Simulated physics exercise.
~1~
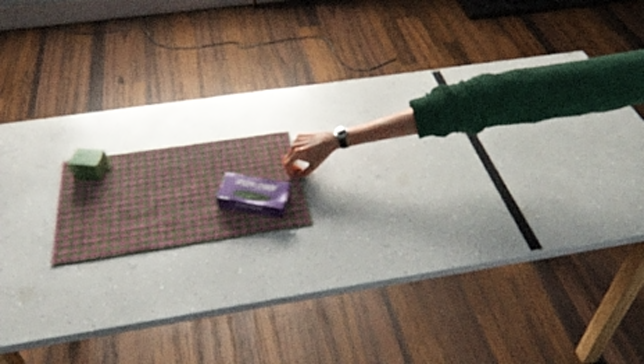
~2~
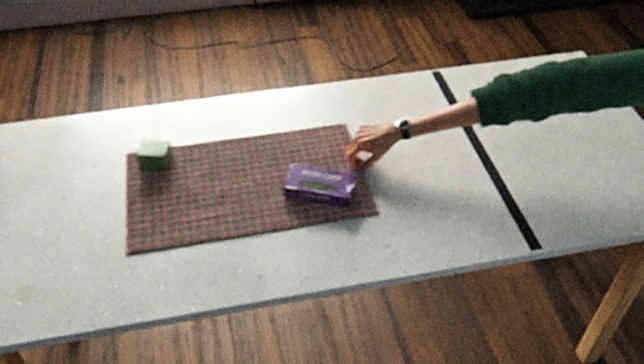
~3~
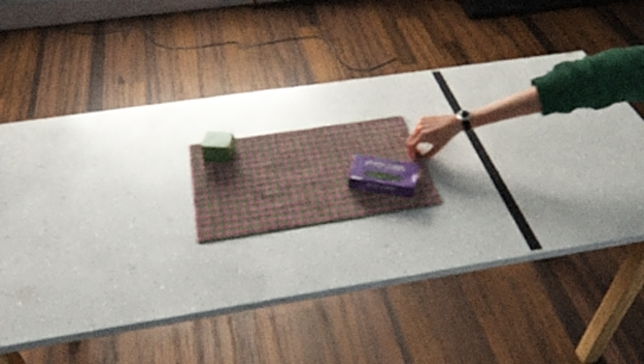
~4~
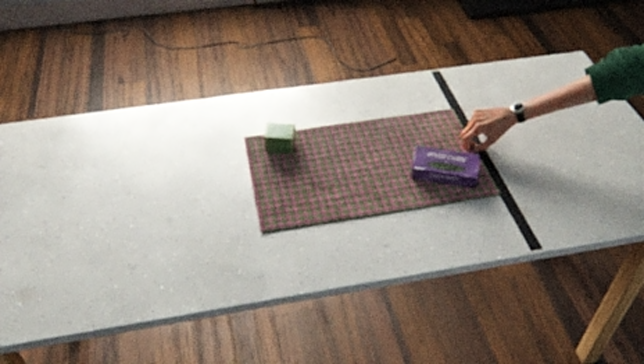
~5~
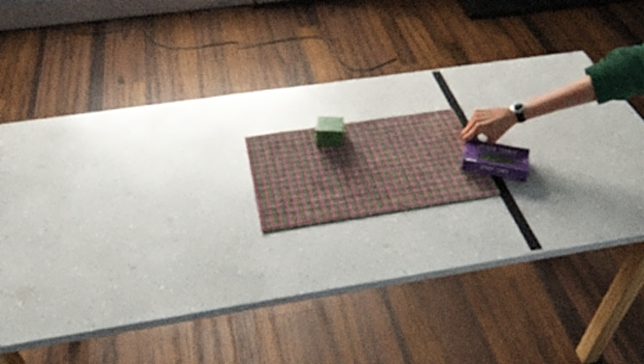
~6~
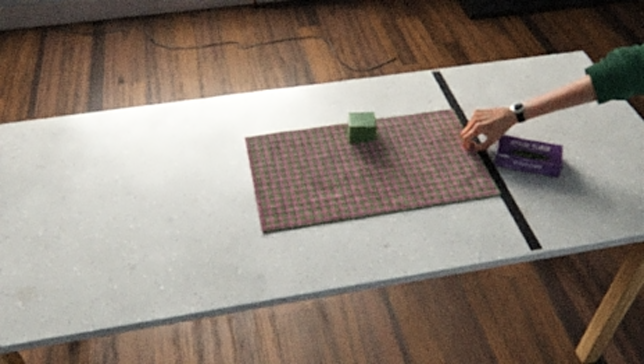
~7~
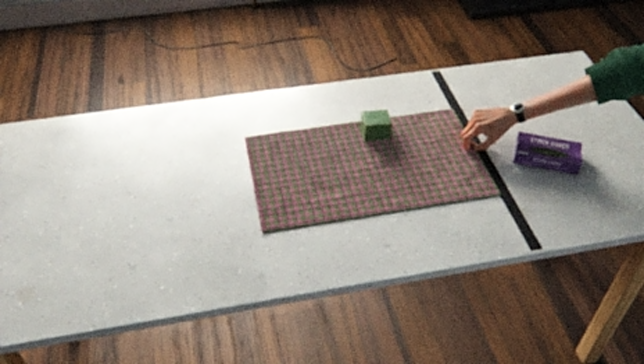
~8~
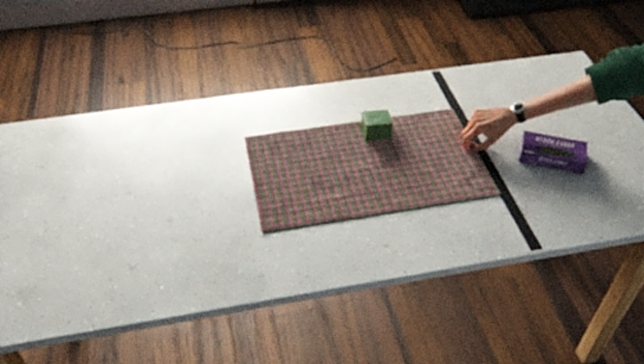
In this clip, a hand pulls a pink place mat carrying a purple packet and a green block rightward across a table, stopping at a dark tape line. The packet slides off onto the table beyond, while the block slides a little and rests on the mat.
